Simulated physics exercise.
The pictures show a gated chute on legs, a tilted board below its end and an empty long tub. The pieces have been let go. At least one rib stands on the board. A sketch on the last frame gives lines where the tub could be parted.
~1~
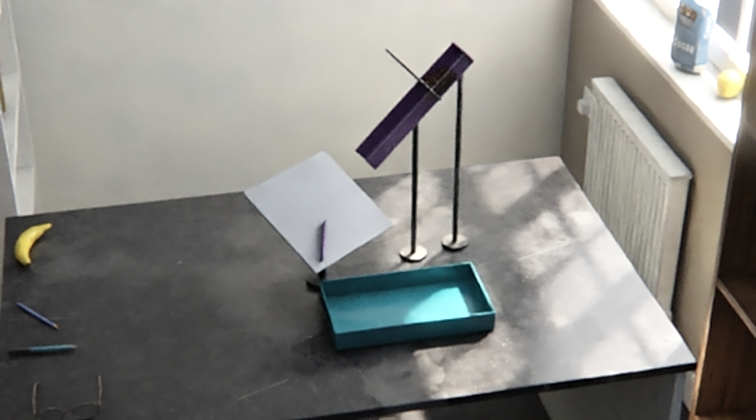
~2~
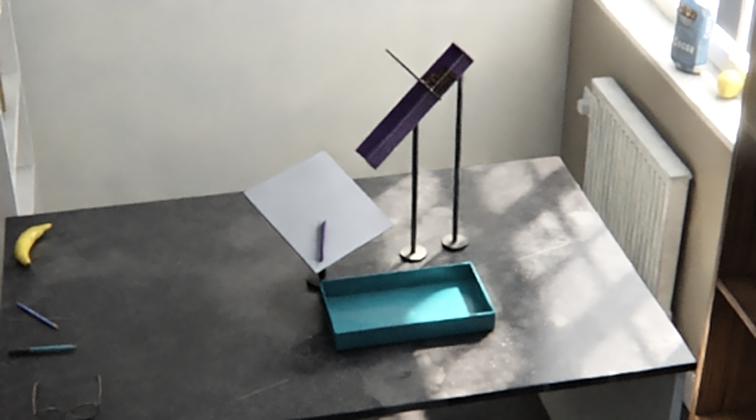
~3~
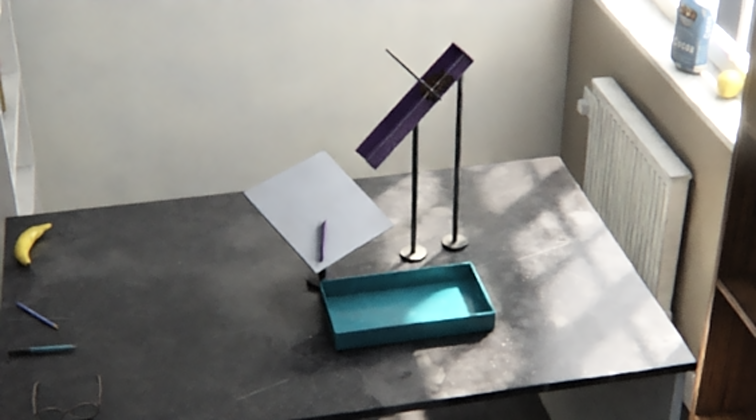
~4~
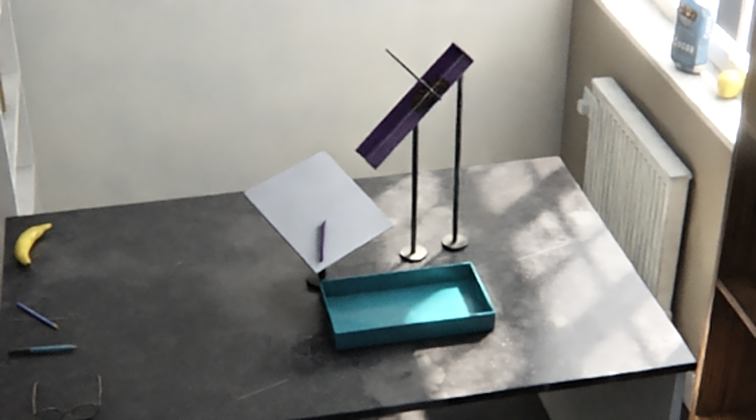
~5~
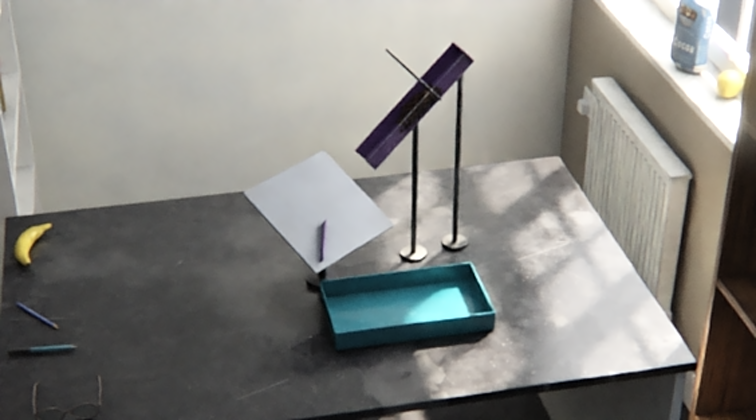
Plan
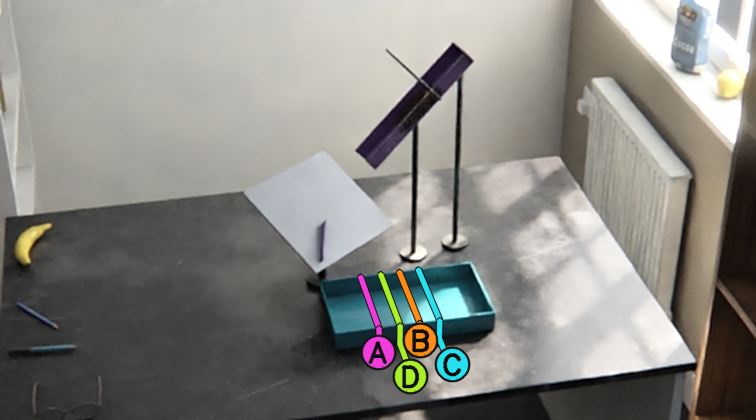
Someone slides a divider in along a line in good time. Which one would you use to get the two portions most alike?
Line A.
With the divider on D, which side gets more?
Left.
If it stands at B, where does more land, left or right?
The left side.
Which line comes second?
That is line D.
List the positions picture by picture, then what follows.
Load behind the gate at (439, 82), allspice berries; lip of the chute at (369, 164), sloping fairly steeply, in the first frame.
Middle of the board at (320, 209), tilted gently; middle of its low edge at (357, 248); of its high edge at (284, 171), in the second frame.
Front corners of the tub at (336, 333) and (495, 312), empty; front of the load at (423, 94), in the third frame.
Middle of the load at (426, 92); its front at (415, 109), about a quarter of the way to the lip; rib from (326, 220) to (323, 258), in the fourth frame.
Middle of the load at (419, 102); its front at (401, 131), about half of the way to the lip, in the fifth frame.
On the marked copy, line A crosses the front rim at (378, 327); line B crosses the front rim at (419, 322); line C crosses the front rim at (439, 319); line D crosses the front rim at (399, 324).
With A, of what is caught, about half on the left of the divider, about half on the right.
With B, of what is caught, nearly all on the left of the divider, a small part on the right.
With C, of what is caught, all on the left of the divider, none on the right.
With D, of what is caught, most on the left of the divider, about a quarter on the right.
